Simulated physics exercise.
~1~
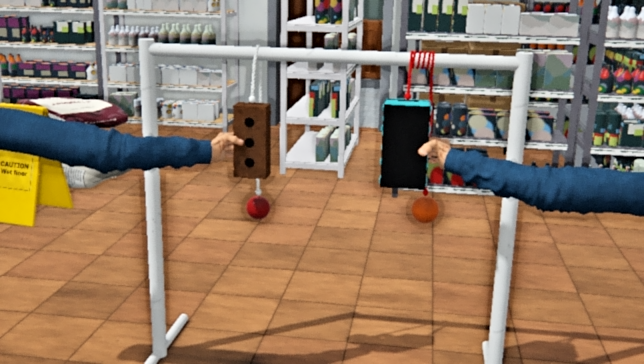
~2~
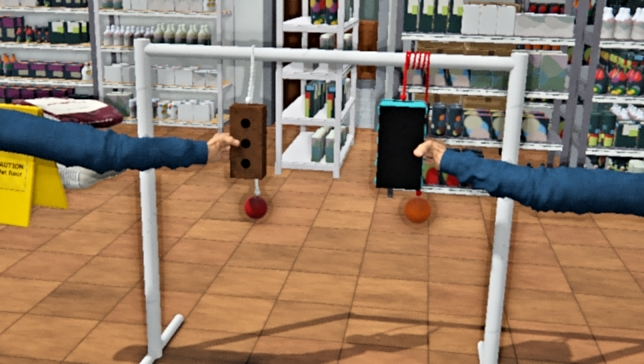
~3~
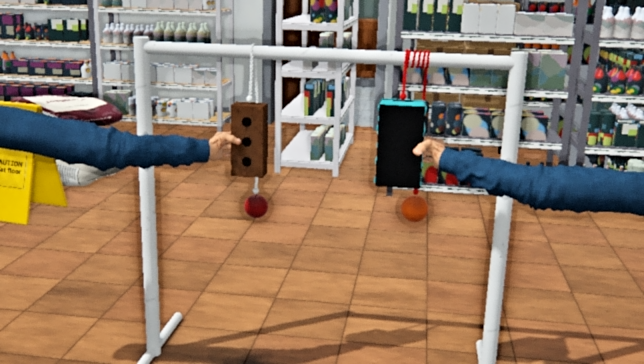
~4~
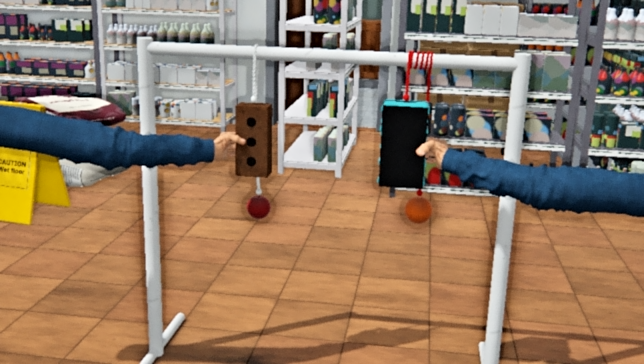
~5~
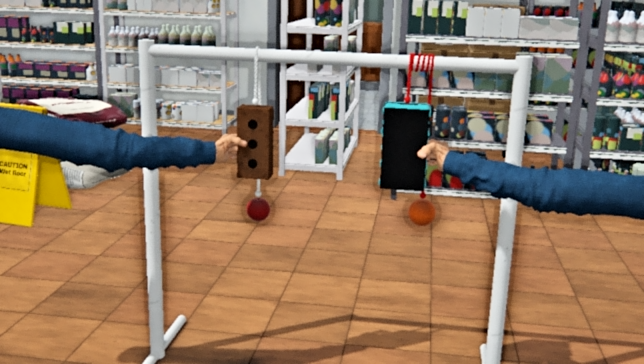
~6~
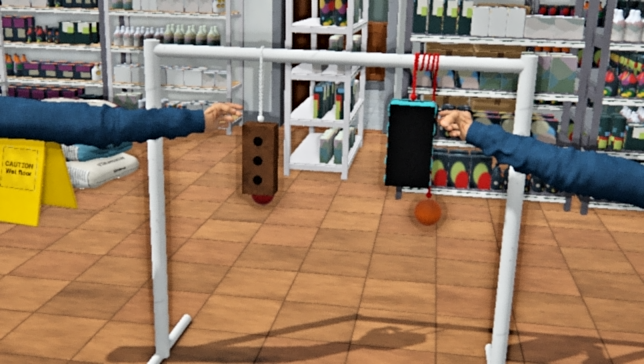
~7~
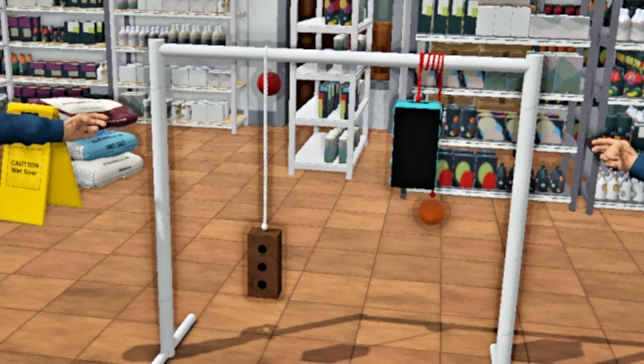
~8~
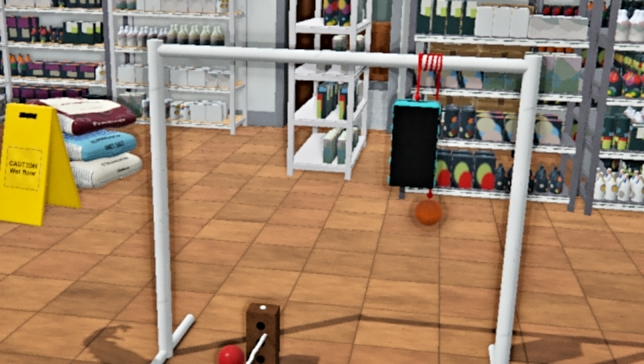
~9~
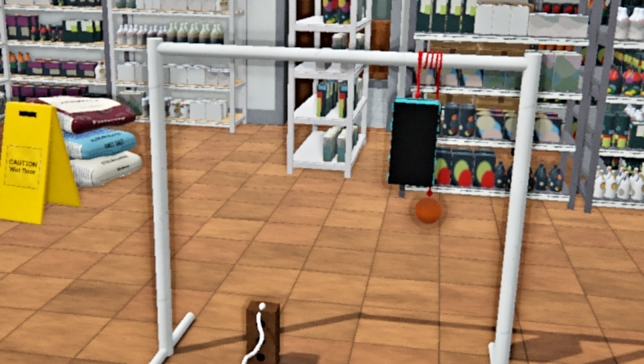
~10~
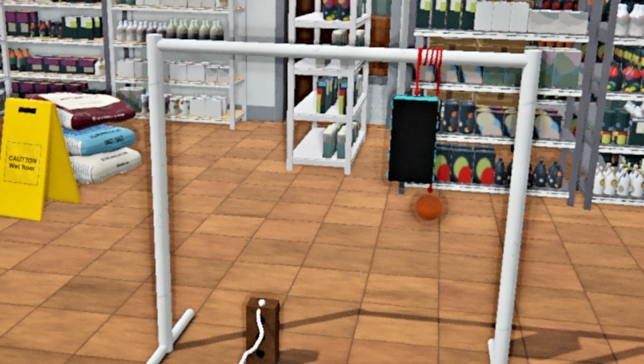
The video shows two hands holding a brick and a turquoise-edged case on cords over a white rail, each with a small ball hanging below. The hands let go and withdraw; the brick drops to the floor, its cord coming off the rail, while the case stays hanging.
